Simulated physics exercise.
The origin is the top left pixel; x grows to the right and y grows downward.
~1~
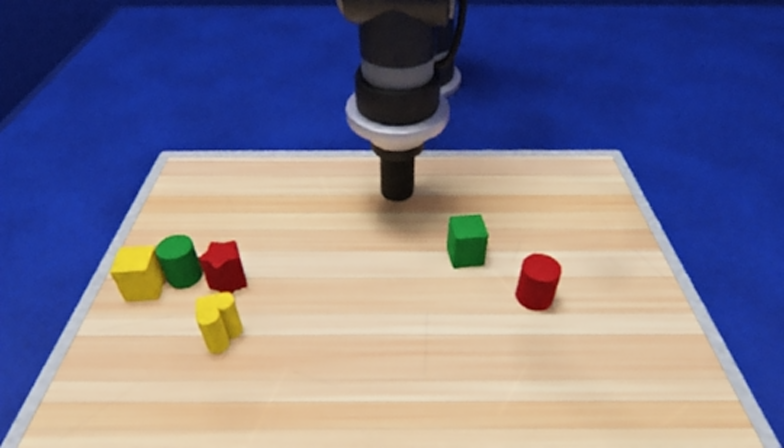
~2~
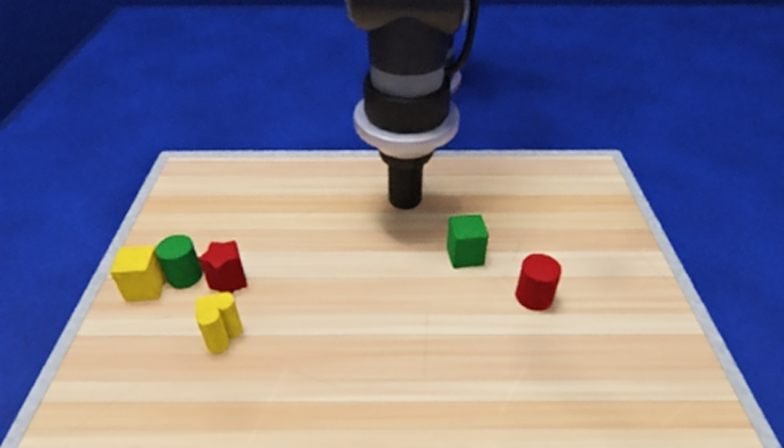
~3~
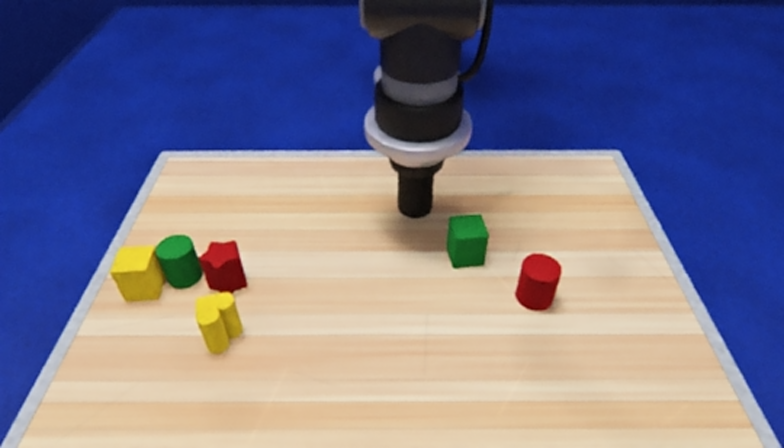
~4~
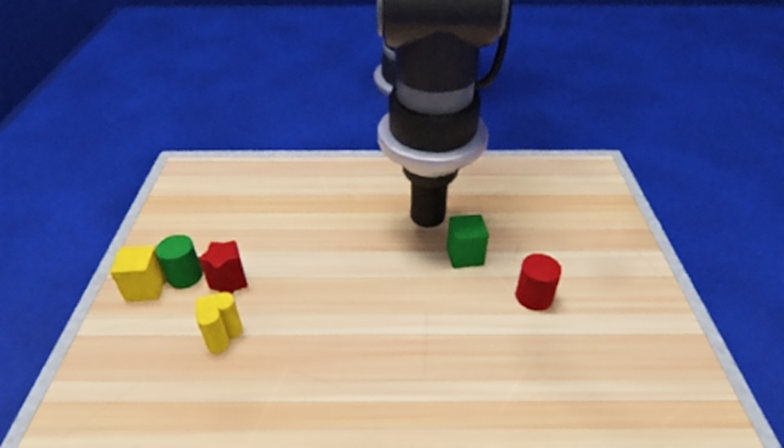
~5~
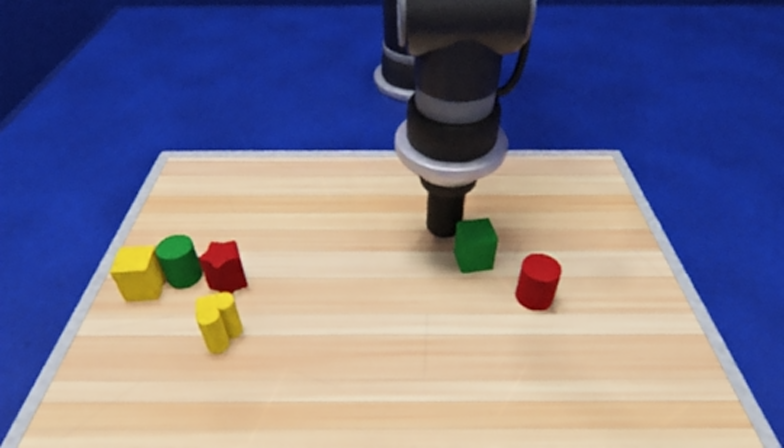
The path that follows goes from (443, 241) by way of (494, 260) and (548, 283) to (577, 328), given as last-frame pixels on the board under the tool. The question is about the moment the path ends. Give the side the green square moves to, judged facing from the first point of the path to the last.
It shifts to the left.
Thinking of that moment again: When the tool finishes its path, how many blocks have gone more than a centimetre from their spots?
I reckon the push displaces two of the blocks by more than 1 cm.
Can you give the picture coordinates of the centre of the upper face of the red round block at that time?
The middle of its upper face will lie at (614, 331).
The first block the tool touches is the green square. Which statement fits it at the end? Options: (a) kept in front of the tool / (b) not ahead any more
Correct choice: B.
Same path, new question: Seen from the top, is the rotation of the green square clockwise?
I expect not.
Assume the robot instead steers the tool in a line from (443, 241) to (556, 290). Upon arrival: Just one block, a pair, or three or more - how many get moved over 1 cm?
Blocks displaced: 2.
The first path, step by step. One third of the way, tool (497, 246); green square (534, 253); red round block (563, 280).
Two thirds of the way, tool (552, 269); green square (596, 276); red round block (598, 309).
At the end, tool (582, 314); green square (630, 296), turned 70° anticlockwise; red round block (614, 331).
